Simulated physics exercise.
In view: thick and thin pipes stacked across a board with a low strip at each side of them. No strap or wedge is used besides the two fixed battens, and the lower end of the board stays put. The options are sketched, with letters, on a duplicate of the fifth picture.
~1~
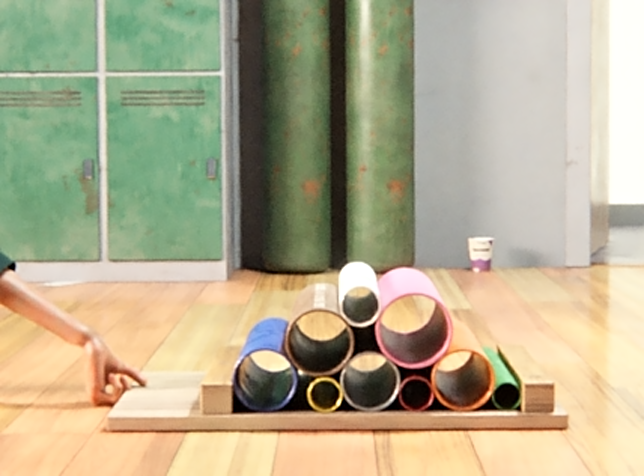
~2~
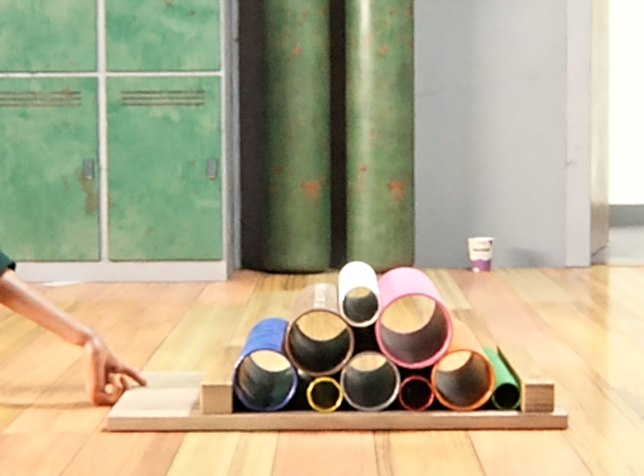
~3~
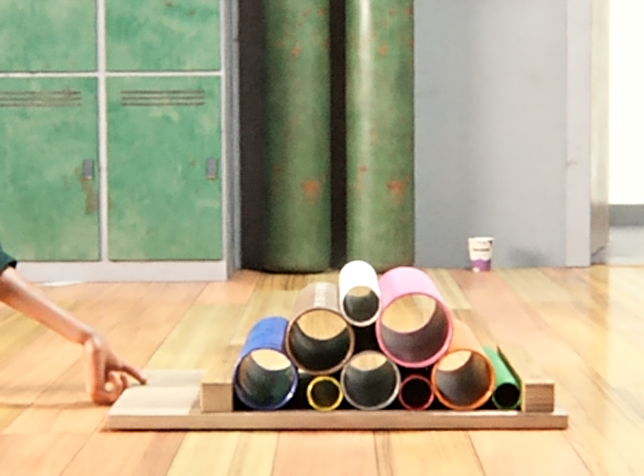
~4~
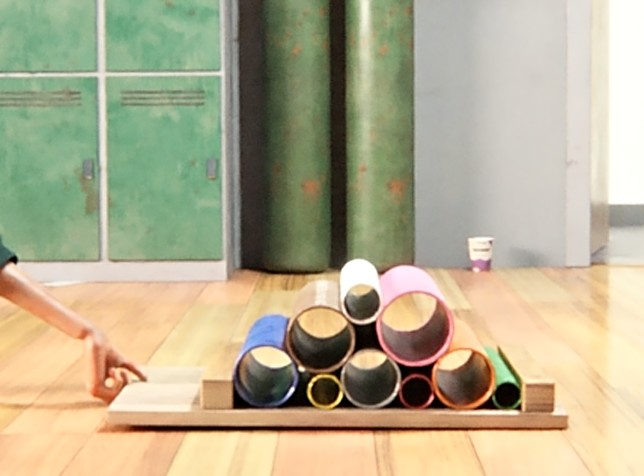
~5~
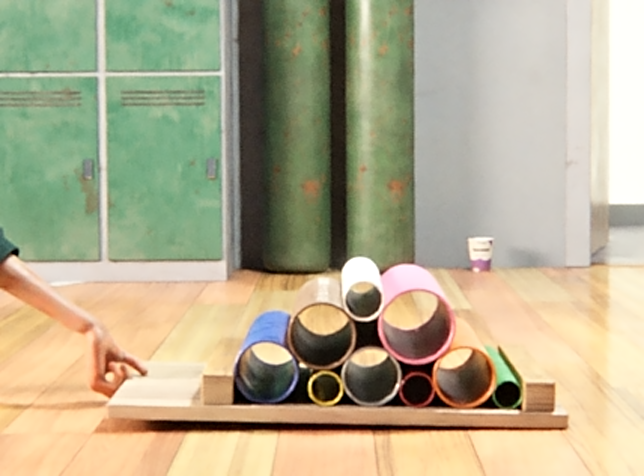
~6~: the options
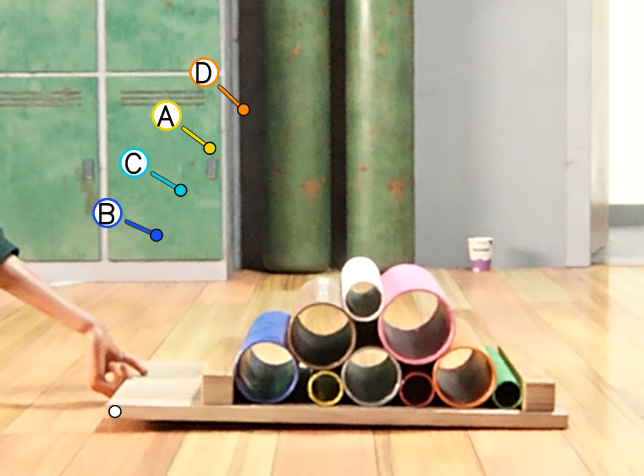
A board lies on a wooden floor, seen from the front at a low level, with green lockers, two tall green columns and a small cup behind. Blue, brown, yellow, white, pink, orange and green pipes are stacked across it between two low strips. At first almost nothing moves, then a hand at the left raises that end very slightly, the pipes rising with it, while the camera stays still.
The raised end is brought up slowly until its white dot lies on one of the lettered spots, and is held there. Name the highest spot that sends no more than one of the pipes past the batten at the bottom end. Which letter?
It can be raised to A.
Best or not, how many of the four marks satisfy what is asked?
The number is three.
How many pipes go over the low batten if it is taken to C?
At C the number is none.
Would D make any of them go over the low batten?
At D: Yes.
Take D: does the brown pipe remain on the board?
No.
On the copy, A at (210, 148); B at (157, 235); C at (181, 190); D at (244, 109); the white dot at (115, 411).
On A. First, board at 20°.
Then, board at 37°.
Finally, board at 38°, none over the low batten.
By contrast, B none over the low batten; C none over the low batten; D three over the low batten (pink, brown, white).
